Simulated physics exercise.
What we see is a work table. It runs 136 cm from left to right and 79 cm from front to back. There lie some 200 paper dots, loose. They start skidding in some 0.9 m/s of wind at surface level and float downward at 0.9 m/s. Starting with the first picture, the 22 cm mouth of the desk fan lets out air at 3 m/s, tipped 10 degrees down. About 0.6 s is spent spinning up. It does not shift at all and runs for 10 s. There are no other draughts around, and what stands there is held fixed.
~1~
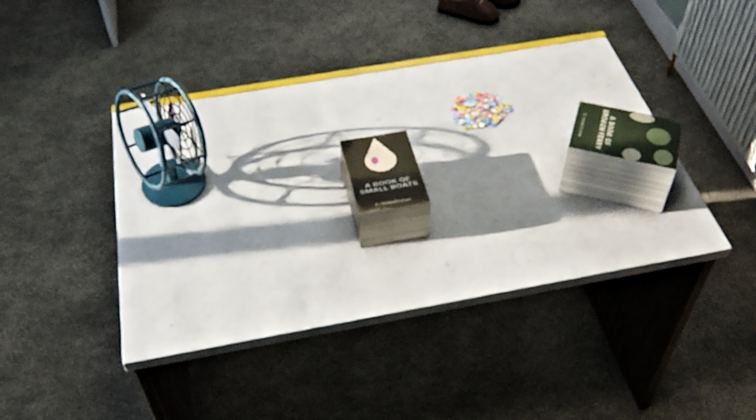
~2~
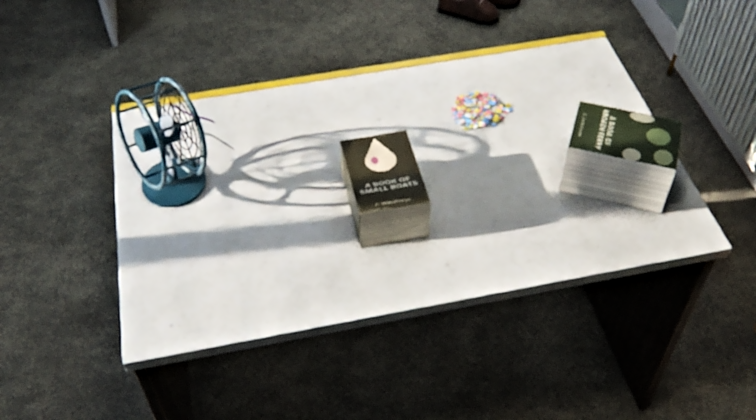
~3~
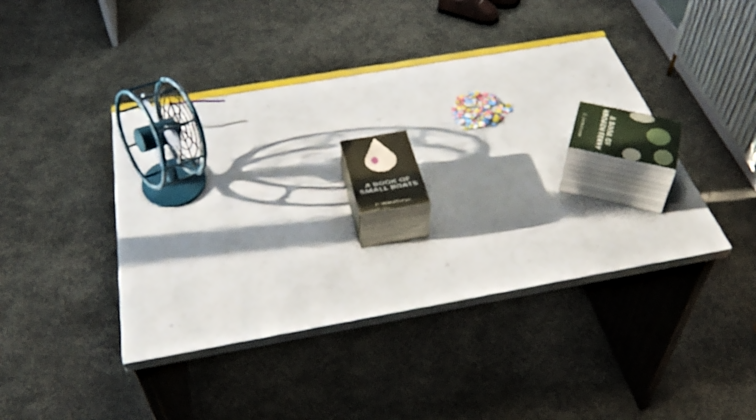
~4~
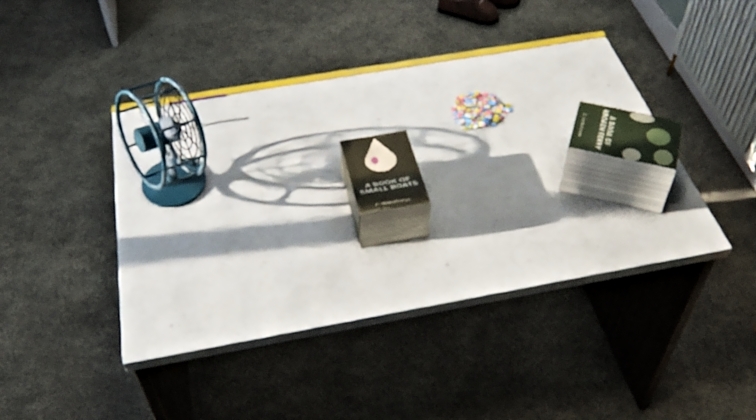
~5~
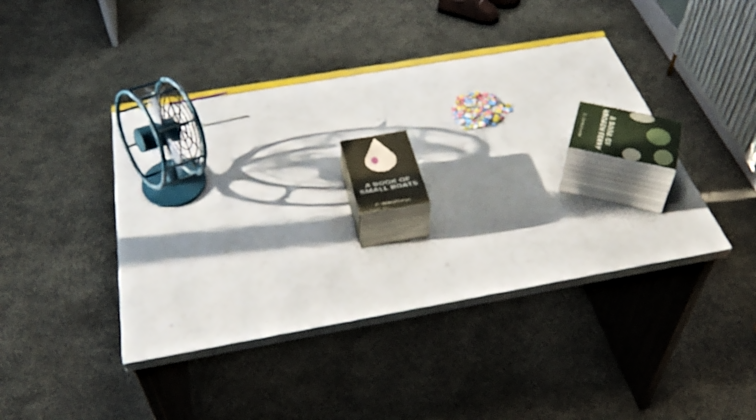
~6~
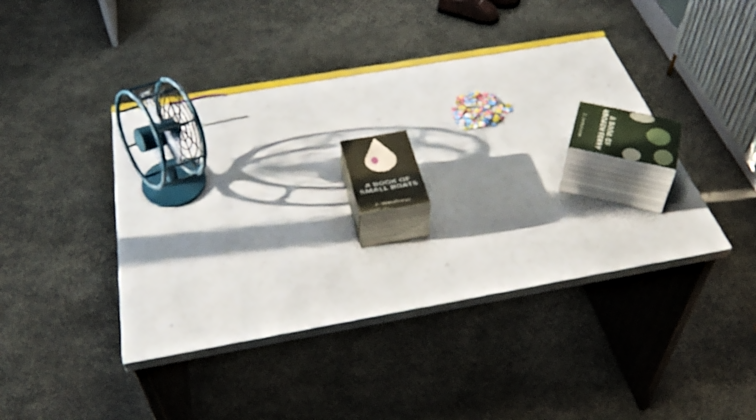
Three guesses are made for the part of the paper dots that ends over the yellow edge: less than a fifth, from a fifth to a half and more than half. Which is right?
Of the paper dots, less than a fifth end over the yellow edge.
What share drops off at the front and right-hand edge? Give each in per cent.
Roughly 0 per cent at the front edge and 100 per cent at the right-hand edge.
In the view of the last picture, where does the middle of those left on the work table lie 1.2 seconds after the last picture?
Near (609, 130).
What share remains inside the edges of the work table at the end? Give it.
About 2 per cent.
Then, 1.2 s after the last picture, 0 % are over the yellow edge; the middle of those still in play is near (609, 130); 72 % have settled or left.
Then, 2.4 s after the last picture, 0 % are over the yellow edge; 82 % have settled or left.
Then, 4.7 s after the last picture, 0 % are over the yellow edge; 94 % have settled or left.
Then, 9.2 s after the last picture, at the end, 0 % are over the yellow edge.
